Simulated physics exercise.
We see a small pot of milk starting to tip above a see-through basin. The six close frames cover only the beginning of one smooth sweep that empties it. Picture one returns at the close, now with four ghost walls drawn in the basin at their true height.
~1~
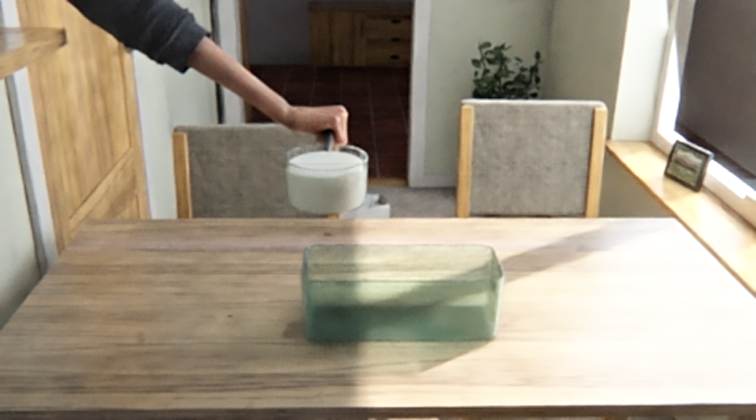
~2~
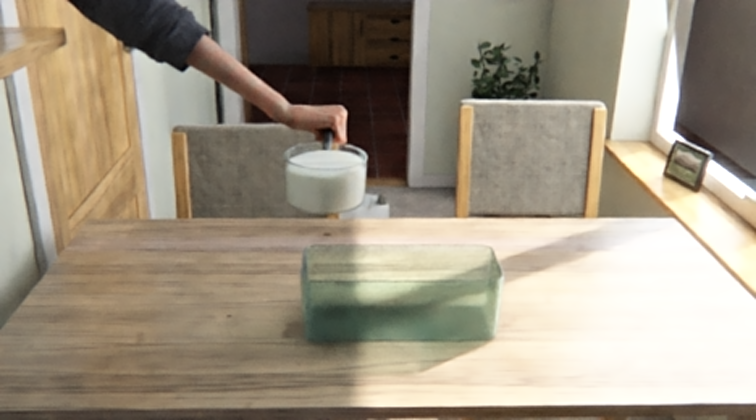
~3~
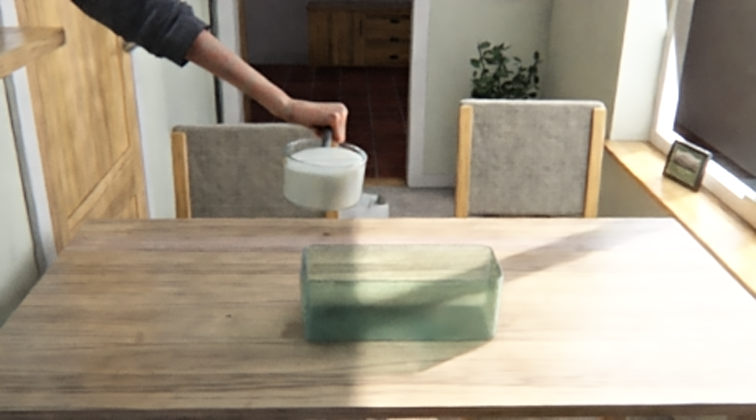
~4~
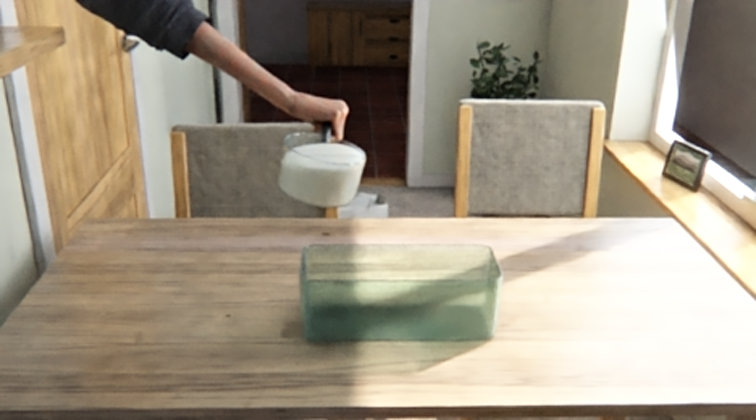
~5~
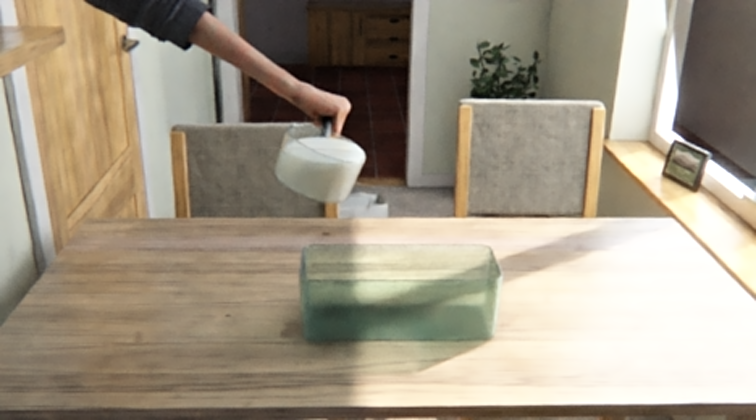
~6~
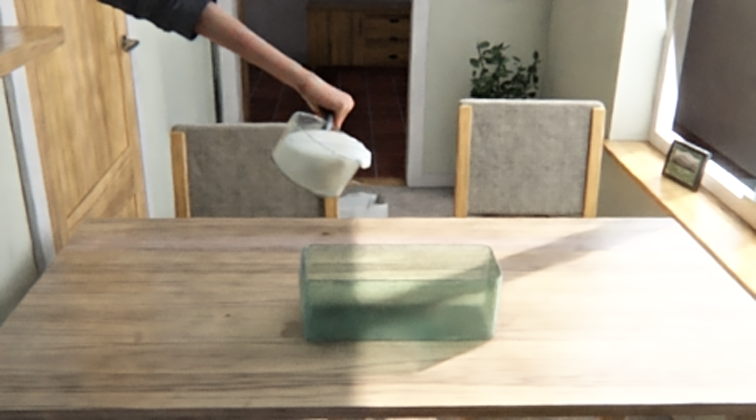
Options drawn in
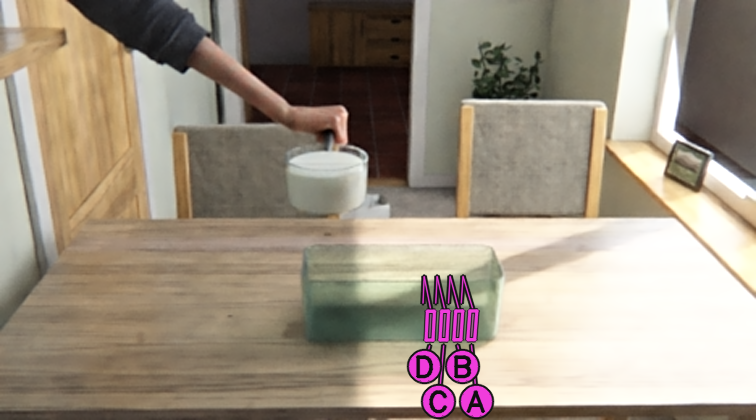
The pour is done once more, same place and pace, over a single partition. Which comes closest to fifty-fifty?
Best: C.
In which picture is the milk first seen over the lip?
In picture 5.
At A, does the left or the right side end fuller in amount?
The left one.
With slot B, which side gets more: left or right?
The left one.
On the marked copy, A at (471, 345); B at (457, 345); C at (443, 345); D at (429, 345).
With A, about 89 % ends left of the wall and 4 % right of it; 7 % is lost outside.
With B, about 76 % ends left of the wall and 21 % right of it; 3 % is lost outside.
With C, about 49 % ends left of the wall and 47 % right of it; 3 % is lost outside.
With D, about 26 % ends left of the wall and 72 % right of it.
